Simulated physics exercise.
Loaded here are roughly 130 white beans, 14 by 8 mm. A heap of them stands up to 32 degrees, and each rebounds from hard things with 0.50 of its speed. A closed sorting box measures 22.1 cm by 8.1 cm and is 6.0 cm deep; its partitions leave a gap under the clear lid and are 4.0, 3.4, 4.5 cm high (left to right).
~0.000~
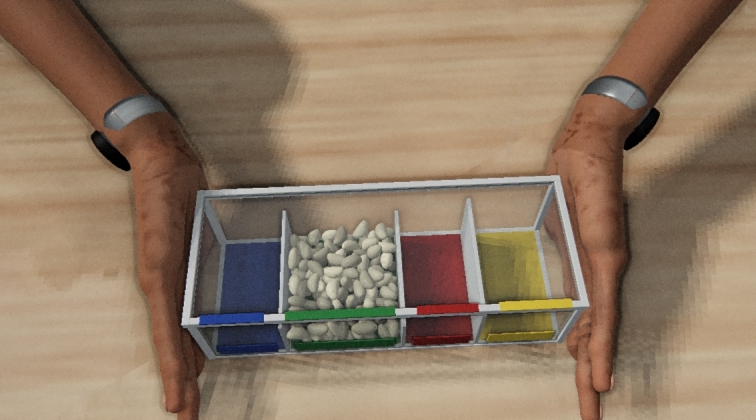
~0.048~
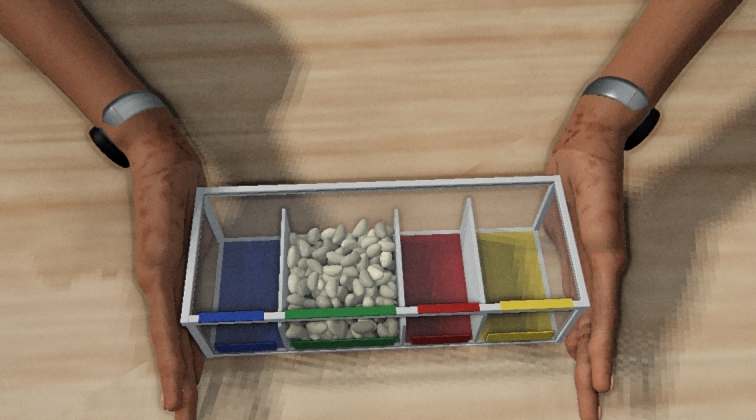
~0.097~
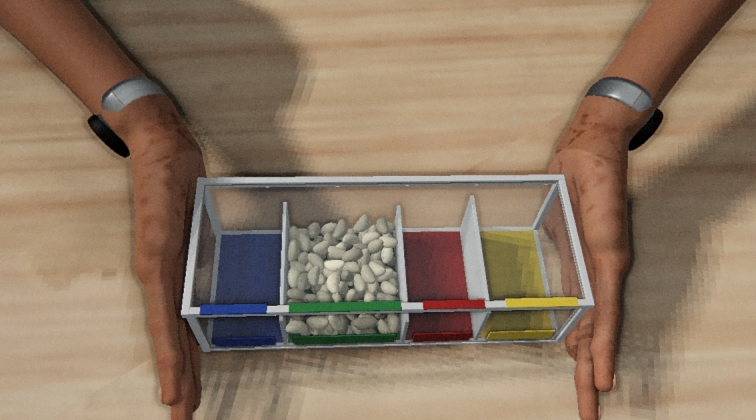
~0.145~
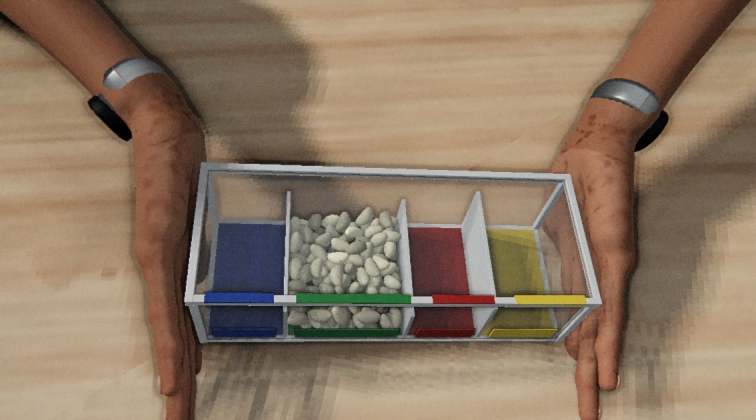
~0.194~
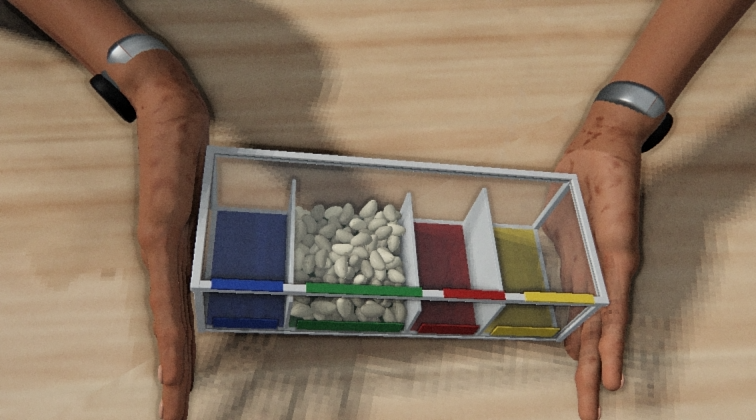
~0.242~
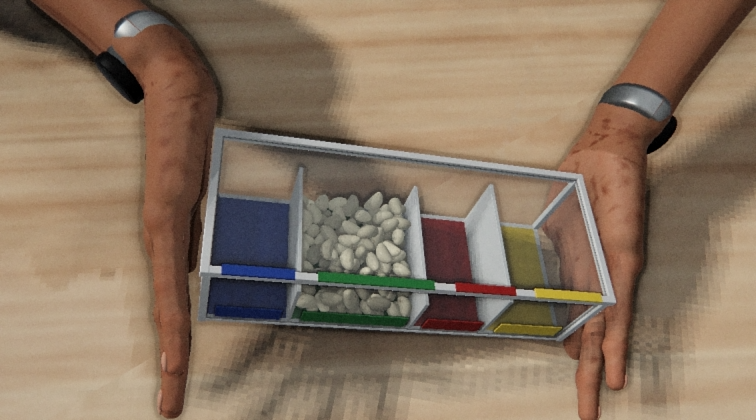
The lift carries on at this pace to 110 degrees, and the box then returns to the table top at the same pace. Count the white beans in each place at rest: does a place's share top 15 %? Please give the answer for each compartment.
Red: Tops it, blue: Does not, green: Does not, yellow: Tops it.
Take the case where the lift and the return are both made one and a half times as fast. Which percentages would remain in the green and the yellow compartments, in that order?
In per cent, green gets 0 and yellow gets 55.
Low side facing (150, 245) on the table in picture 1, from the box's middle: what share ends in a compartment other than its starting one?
My guess is roughly 70 percent.
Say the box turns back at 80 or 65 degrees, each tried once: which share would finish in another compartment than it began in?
I'd expect close to 45 and then close to 10 per cent.
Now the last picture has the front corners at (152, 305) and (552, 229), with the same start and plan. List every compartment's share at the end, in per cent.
Red 0 %, blue 55 %, green 45 %, yellow 0 %.
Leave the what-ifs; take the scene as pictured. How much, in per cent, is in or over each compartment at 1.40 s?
Red 35, blue 0, green 35, yellow 30.
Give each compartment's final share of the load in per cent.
Red: 50%; blue: 0%; green: 0%; yellow: 50%.
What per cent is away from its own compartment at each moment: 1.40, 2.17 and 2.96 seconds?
65, 100, 100.
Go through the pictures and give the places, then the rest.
In the first picture, box tilt 0 degrees, front corners at (191, 319) and (580, 302); green 100 %.
In the second picture, box tilt 1 degrees, front corners at (190, 317) and (581, 302).
In the third picture, box tilt 3 degrees, front corners at (191, 309) and (585, 301), lowest corner right back.
In the fourth picture, box tilt 7 degrees, front corners at (194, 297) and (592, 299), lowest corner right back.
In the fifth picture, box tilt 11 degrees, front corners at (200, 283) and (600, 299), lowest corner right back.
In the sixth picture, box tilt 16 degrees, front corners at (209, 268) and (607, 298), lowest corner right back; green 100 %. Its pace works out near 85 degrees a second.
After 1.40 s, tilt 110 degrees; red 35 %, green 35 %, yellow 30 %.
After 2.17 s, tilt 50 degrees; red 50 %, yellow 50 %.
After 2.96 s, tilt 0 degrees; red 50 %, yellow 50 %.
By 3.3 s all is still; red 50 %, blue 0 %, green 0 %, yellow 50 %.
